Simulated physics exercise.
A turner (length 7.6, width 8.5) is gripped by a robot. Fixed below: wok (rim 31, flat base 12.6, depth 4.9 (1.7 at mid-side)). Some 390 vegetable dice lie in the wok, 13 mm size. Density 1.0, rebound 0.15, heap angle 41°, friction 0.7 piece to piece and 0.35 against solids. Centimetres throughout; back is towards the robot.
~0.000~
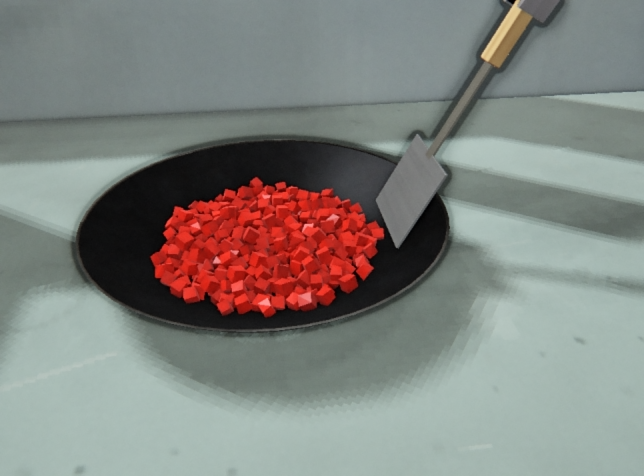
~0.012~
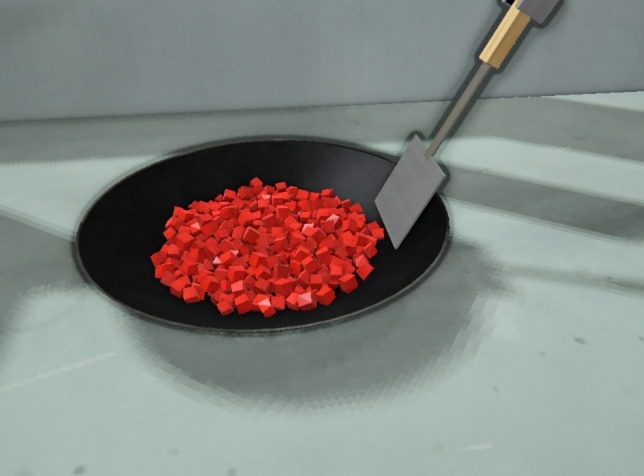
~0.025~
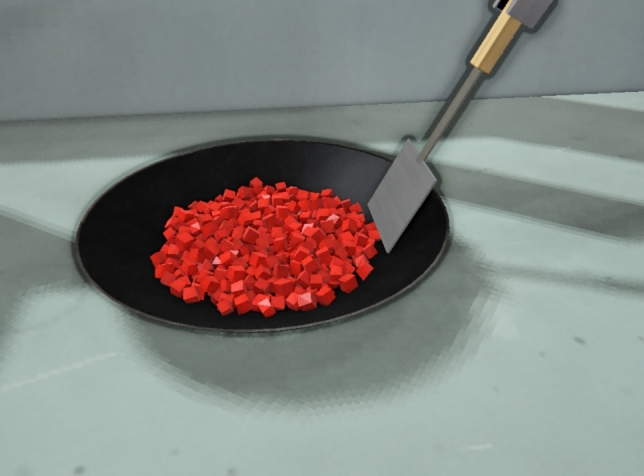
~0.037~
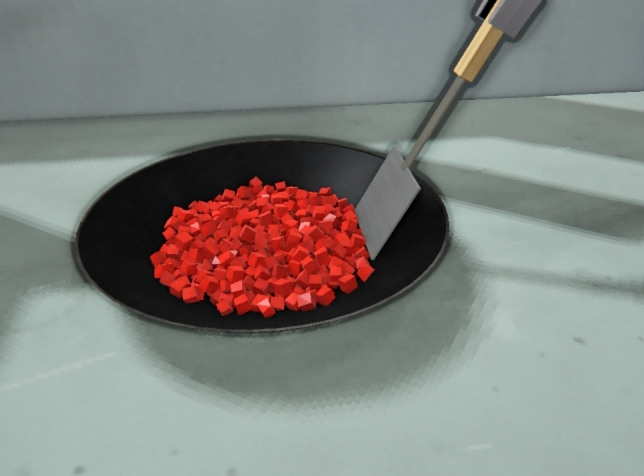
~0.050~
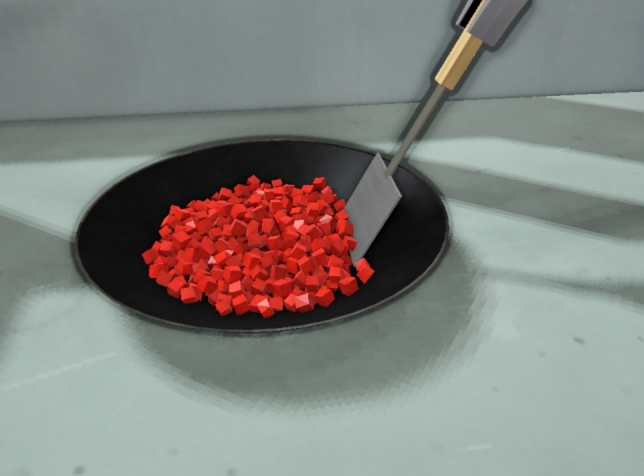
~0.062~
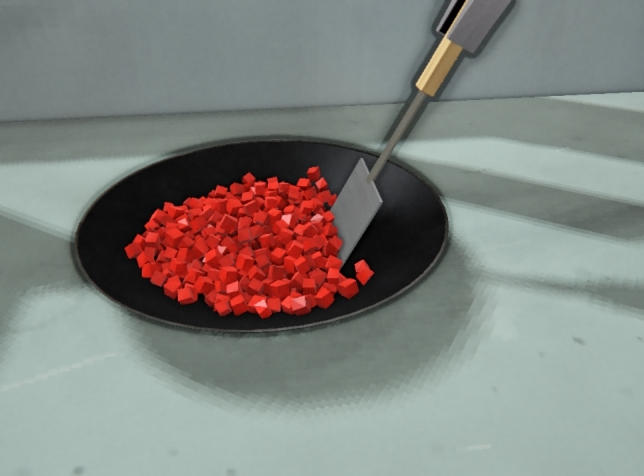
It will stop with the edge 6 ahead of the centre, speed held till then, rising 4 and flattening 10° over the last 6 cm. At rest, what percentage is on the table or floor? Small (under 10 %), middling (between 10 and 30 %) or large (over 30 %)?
Answer: Middling; between 10 and 30 % of the vegetable dice finish on the table or floor.
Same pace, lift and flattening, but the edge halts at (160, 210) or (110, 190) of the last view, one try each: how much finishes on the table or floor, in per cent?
About 45 and 55 per cent.
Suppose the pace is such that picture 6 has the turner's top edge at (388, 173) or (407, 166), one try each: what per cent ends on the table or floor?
About 10 and 5 per cent.
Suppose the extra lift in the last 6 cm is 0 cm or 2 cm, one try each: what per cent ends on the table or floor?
Some 20 and 20 per cent.
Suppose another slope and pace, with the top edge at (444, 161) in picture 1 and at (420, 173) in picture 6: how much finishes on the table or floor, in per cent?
About 5 per cent.
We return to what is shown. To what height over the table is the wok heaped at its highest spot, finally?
Roughly 6.0 cm.
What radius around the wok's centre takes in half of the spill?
Roughly 24 cm.
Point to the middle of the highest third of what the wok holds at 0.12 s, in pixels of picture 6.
Around (192, 226).
After 0.09 s, sloping 62°, highest piece 8 above the table; 388 in the wok.
After 0.12 s, sloping 59°, highest piece 9 above the table; 385 in the wok, 3 on the blade or in flight.
After 0.34 s, sloping 52°, highest piece 6 above the table; 311 in the wok, 66 on the table or floor, 11 on the blade or in flight.
After 1.39 s, sloping 52°, highest piece 6 above the table; 311 in the wok, 77 on the table or floor.
At rest, 311 in the wok, 77 on the table or floor. That is 20 % on the table or floor.
